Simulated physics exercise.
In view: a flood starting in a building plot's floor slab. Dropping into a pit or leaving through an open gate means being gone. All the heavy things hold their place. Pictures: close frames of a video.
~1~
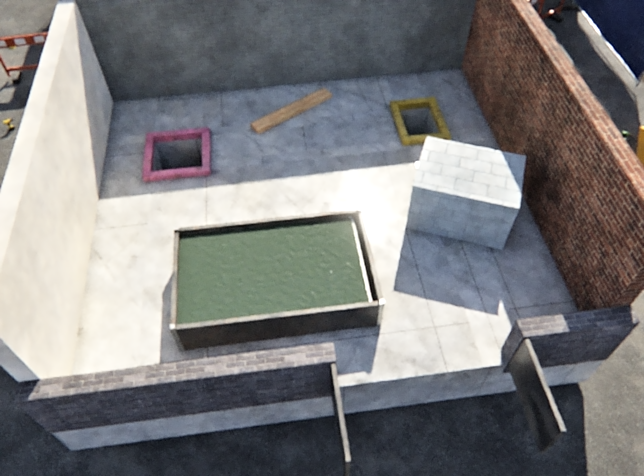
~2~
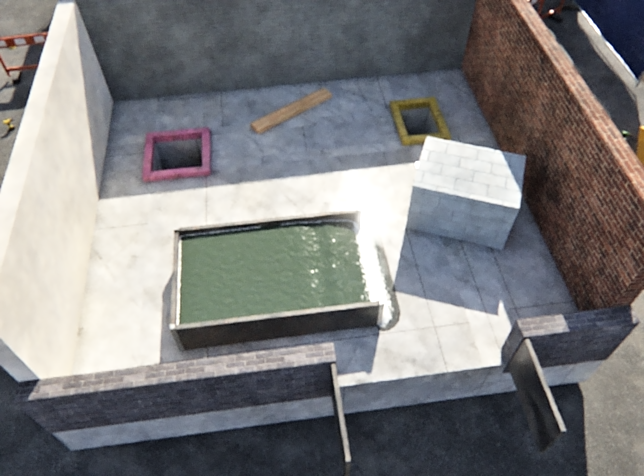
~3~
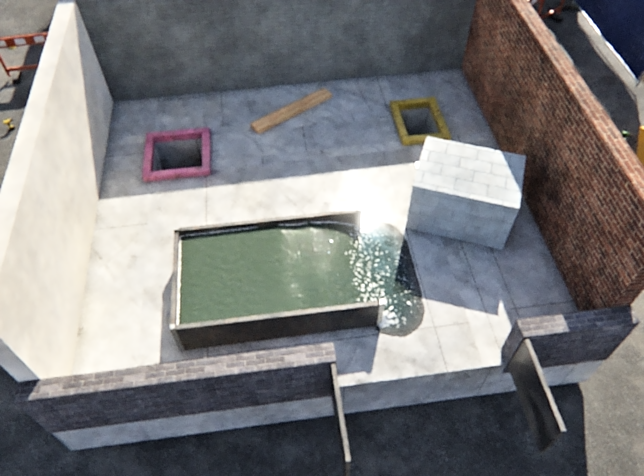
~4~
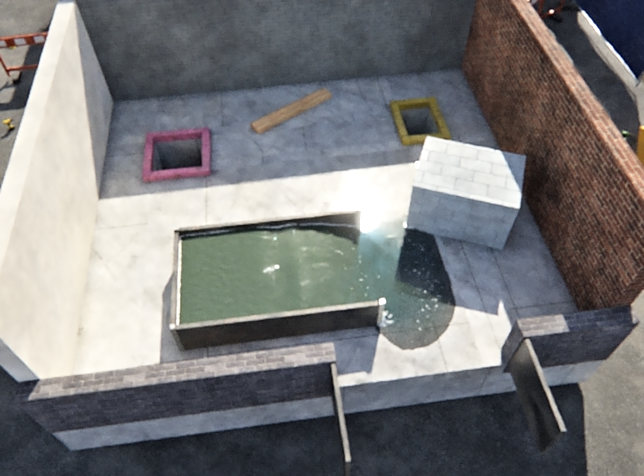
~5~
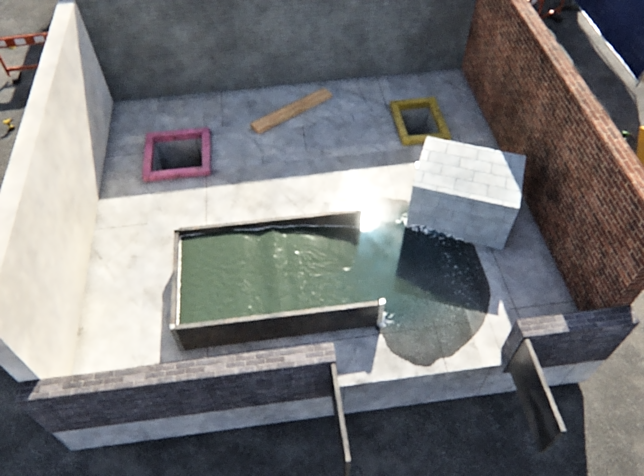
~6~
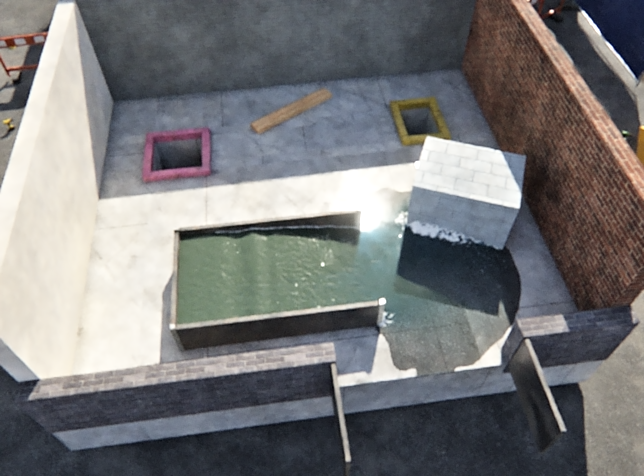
A large walled concrete floor held an open tank of green water, still at first, then water poured out through its right side and spread across the slab, reaching the pale block and the front edge.
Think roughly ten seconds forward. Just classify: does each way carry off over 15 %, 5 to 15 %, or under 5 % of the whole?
The gate carries off over 15 %; the pink pit carries off under 5 %; the yellow pit carries off under 5 %.
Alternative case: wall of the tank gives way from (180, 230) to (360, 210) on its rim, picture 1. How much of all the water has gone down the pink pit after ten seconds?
Roughly, in per cent: Pink 8.
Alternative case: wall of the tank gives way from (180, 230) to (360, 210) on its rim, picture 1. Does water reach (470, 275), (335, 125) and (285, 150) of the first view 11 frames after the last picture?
The first would be still unwetted, the second drenched and the third drenched.
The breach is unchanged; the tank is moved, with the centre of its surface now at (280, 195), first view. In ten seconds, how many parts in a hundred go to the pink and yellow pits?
The pink pit gets roughly 0 per cent and the yellow pit roughly 6 per cent.
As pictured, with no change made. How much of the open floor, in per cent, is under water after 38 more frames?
Some 50 per cent.
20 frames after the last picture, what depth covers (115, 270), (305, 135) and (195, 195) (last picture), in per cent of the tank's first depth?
Going in order, that's 0, 2 and 0 %.
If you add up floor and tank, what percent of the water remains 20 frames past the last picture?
92 %.
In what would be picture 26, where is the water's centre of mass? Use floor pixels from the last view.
Somewhere near (412, 264).
A moment on, water covers 20 % of the floor; the gate 1 %, the pink pit 0 %, the yellow pit 0 %.
Next, water covers 25 % of the floor; the gate 2 %, the pink pit 0 %, the yellow pit 0 %.
Then, water covers 35 % of the floor; the gate 7 %, the pink pit 0 %, the yellow pit 0 %.
Later, water covers 50 % of the floor; the gate 20 %, the pink pit 0 %, the yellow pit 0 %.
In the end, water covers 75 % of the floor; the gate 33 %, the pink pit 0 %, the yellow pit 0 %.
